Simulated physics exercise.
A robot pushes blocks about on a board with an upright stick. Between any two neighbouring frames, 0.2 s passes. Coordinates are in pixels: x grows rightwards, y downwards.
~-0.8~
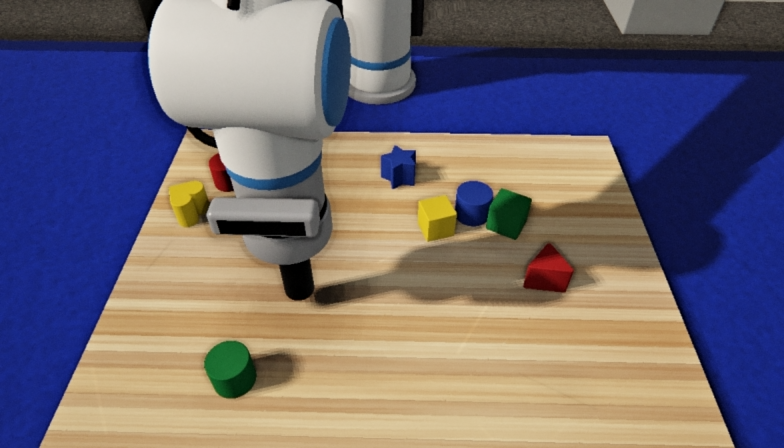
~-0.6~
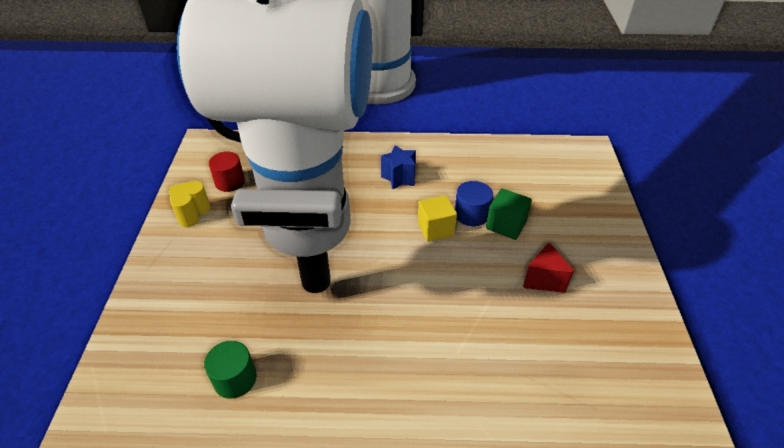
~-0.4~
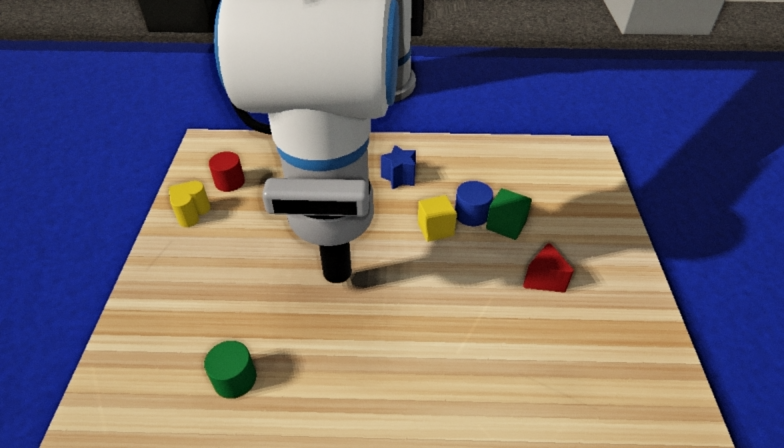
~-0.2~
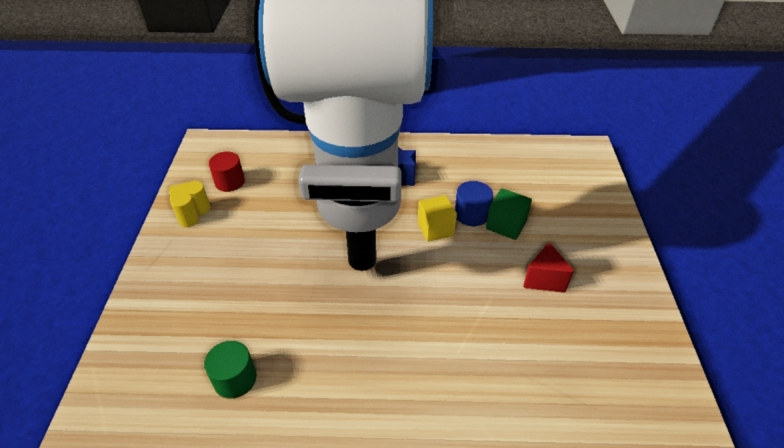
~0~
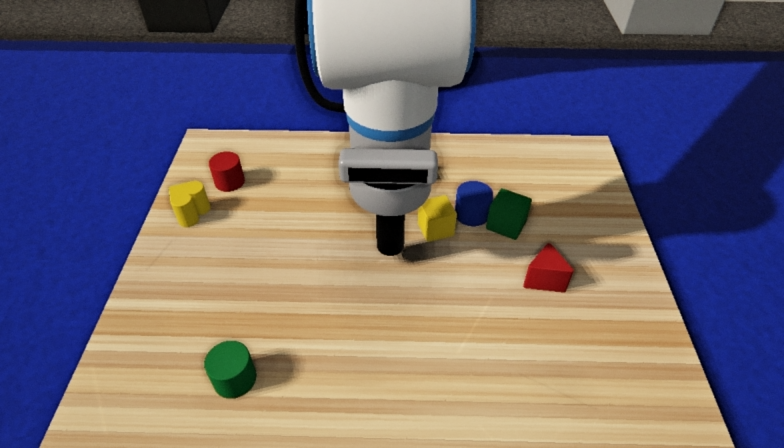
A robot arm moves its black stick right and slightly away across the board, pushing nothing.
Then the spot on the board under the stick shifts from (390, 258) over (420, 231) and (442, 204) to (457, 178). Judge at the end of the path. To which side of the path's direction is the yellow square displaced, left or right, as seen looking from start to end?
My prediction: Rightwards.
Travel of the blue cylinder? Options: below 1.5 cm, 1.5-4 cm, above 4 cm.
Final distance: More than 4 cm.
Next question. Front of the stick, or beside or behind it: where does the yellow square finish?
I expect it to be beside or behind the stick.
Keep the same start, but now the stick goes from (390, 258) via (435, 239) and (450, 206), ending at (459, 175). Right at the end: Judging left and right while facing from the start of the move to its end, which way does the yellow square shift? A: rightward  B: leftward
The correct letter is B.
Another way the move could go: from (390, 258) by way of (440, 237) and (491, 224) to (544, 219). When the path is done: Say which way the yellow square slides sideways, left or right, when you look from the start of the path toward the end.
My answer: Left.
On the path given first. One third of the way, stick at (420, 219); yellow square at (447, 201).
Two thirds of the way, stick at (443, 192); yellow square at (469, 176); blue cylinder at (503, 178); green square at (519, 202), turned 25° clockwise.
At the end, stick at (459, 166); blue star-shaped block unmoved; yellow square at (484, 164), turned 40° clockwise; blue cylinder at (514, 176); green square at (520, 202), turned 30° clockwise.
